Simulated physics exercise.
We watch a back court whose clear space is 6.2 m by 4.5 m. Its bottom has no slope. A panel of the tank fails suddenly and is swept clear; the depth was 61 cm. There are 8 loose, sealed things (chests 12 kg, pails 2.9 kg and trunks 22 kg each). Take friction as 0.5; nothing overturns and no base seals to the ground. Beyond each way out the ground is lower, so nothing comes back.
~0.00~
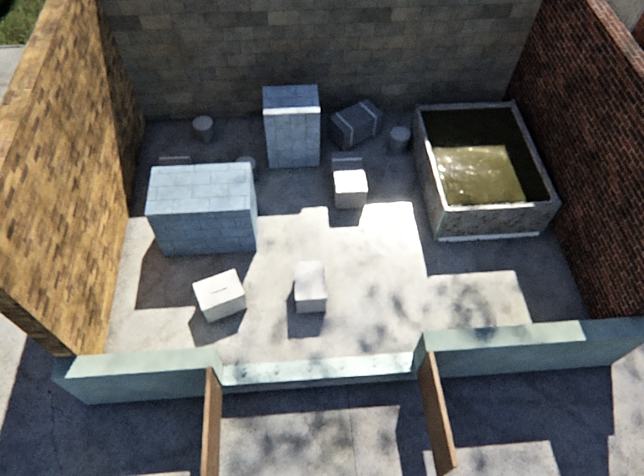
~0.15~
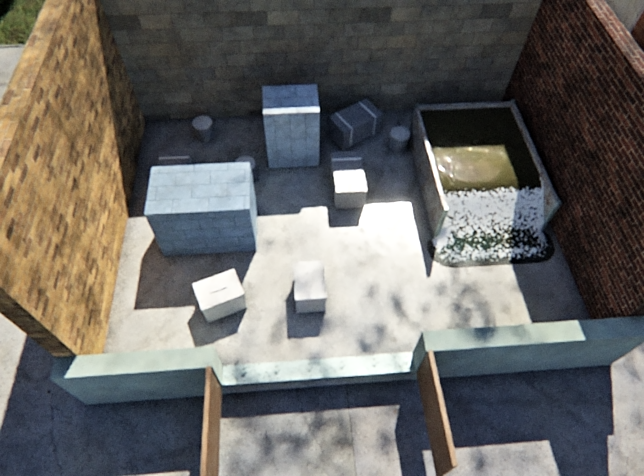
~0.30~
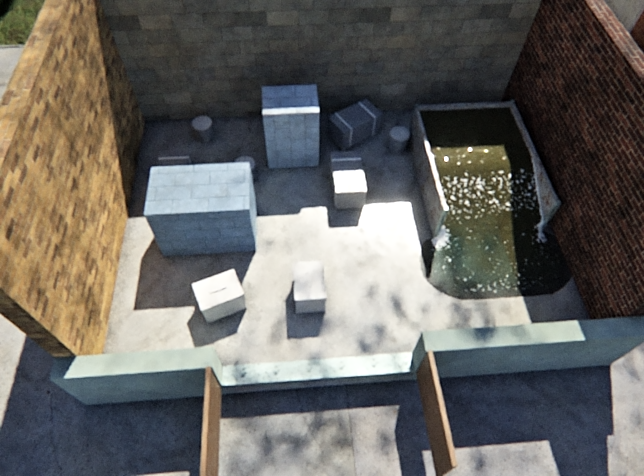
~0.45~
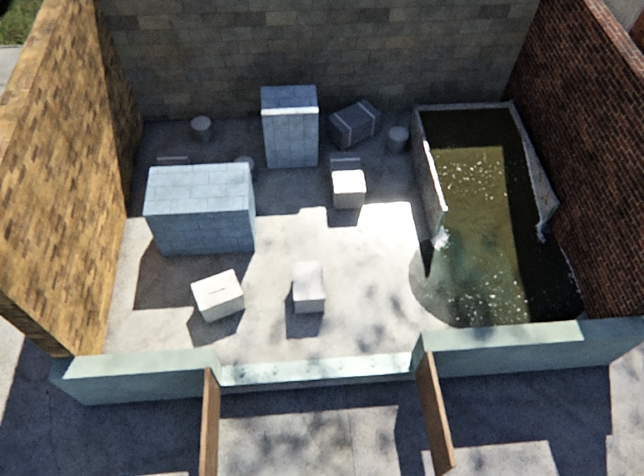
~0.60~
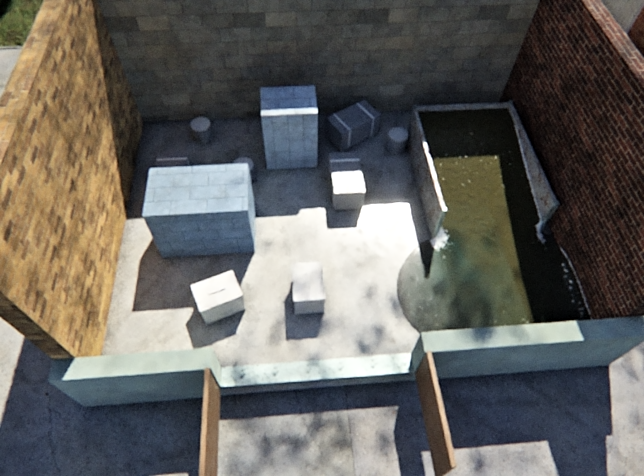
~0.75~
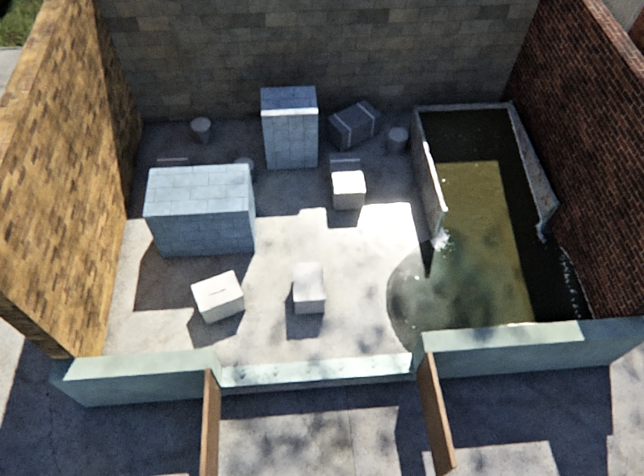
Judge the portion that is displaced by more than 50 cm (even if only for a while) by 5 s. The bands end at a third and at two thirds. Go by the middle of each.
It is from one to two thirds.
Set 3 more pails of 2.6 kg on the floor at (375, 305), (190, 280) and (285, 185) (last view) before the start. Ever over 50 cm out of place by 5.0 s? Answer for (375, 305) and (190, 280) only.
In turn: Over, more.
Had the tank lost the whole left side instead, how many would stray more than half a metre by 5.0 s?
In that case 8 of them.
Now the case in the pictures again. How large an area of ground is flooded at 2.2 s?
Roughly 10.5 m2.
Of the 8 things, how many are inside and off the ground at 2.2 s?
I count 0.
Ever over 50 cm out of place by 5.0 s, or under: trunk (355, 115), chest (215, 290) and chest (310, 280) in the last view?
In turn: Under, over, past it.
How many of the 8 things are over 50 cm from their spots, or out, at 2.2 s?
0 of them.
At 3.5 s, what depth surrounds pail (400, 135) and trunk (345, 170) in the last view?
Roughly 0 and 2 cm.
After 1.1 s 0 of 8 are over 50 cm from their spots; 0 afloat.
After 2.2 s 0 of 8 are over 50 cm from their spots; 0 afloat.
After 3.5 s 2 of 8 are over 50 cm from their spots; 1 afloat.
After 5.0 s 3 of 8 are over 50 cm from their spots, and 3 have been at some point; 1 afloat.
